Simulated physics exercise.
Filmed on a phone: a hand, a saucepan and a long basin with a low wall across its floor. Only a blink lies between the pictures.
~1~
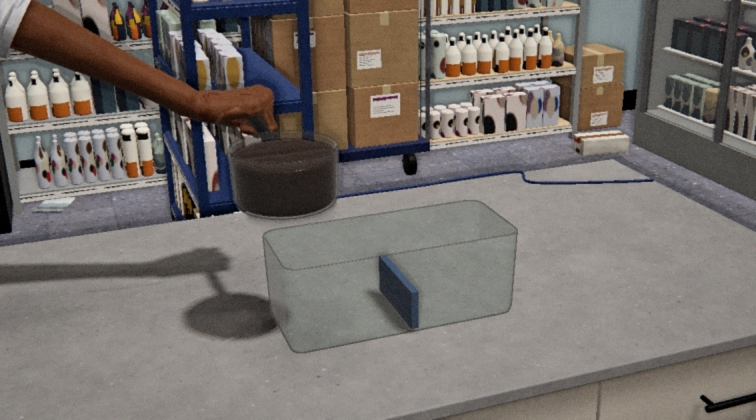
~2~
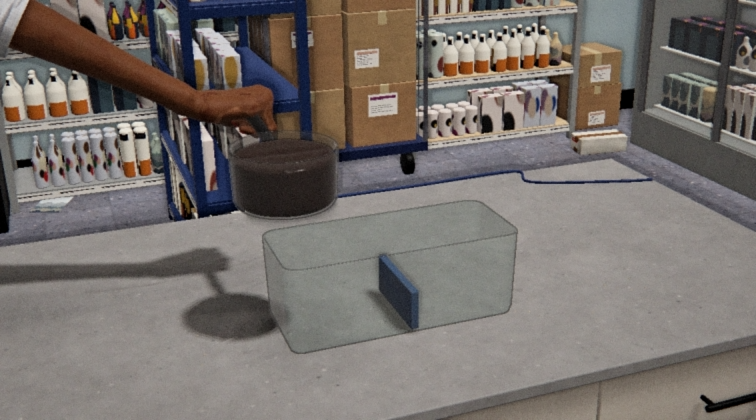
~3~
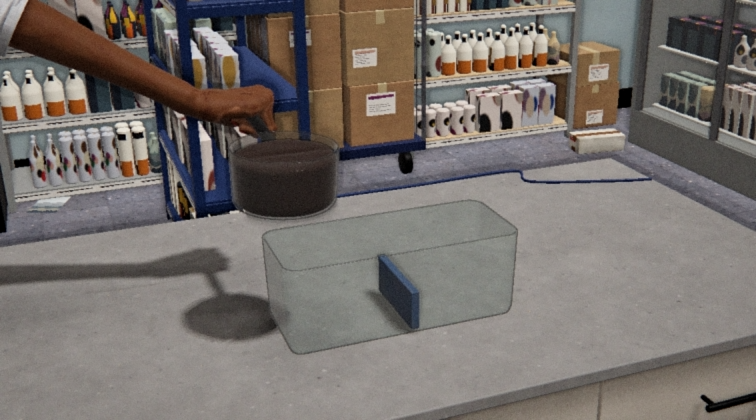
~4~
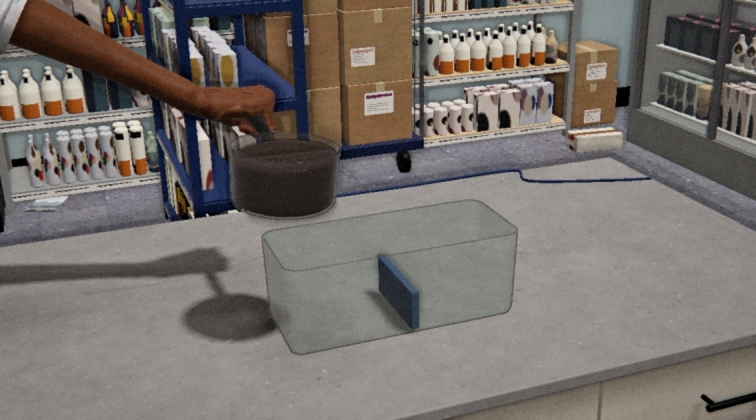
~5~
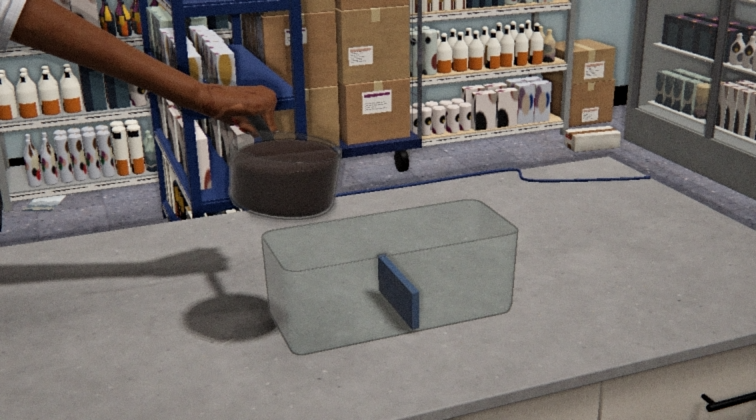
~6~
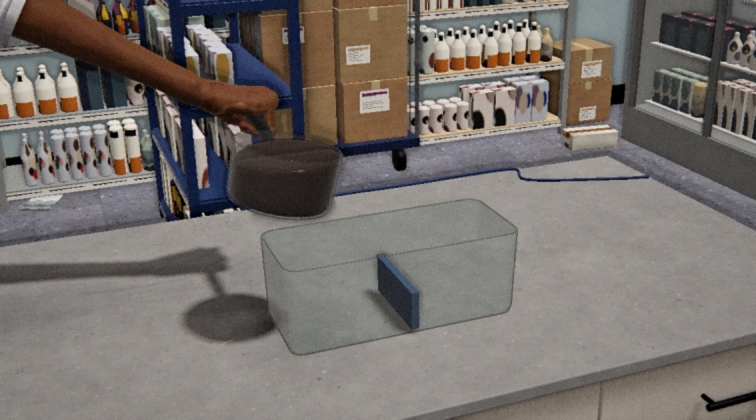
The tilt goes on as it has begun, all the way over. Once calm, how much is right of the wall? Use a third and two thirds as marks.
The share right of the wall is less than a third.
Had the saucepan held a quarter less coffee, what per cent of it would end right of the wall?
Roughly 5 in a hundred.
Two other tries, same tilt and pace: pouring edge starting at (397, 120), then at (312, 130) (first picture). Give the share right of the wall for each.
About 95 and 0 per cent.
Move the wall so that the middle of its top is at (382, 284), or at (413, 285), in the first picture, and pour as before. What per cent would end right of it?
Roughly 55 per cent, and 10 per cent.
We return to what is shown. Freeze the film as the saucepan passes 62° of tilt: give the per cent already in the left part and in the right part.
Some 15 per cent left and 0 right.
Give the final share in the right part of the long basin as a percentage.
Some 20 per cent.
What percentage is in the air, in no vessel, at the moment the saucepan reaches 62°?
Some 25 per cent.
A moment on, the tilt is 62° and 59 per cent is still to pour, 14 is left of the wall and 2 right of it.
Next, the tilt is 92° and 15 per cent is still to pour, 58 is left of the wall and 20 right of it.
Then the tilt is 97° and 2 per cent is still to pour, 76 is left of the wall and 21 right of it.
Later the tilt is 97° and 0 per cent is still to pour, 78 is left of the wall and 21 right of it.
Finally, 79 per cent lies left of the wall, 21 right of it and 0 outside.
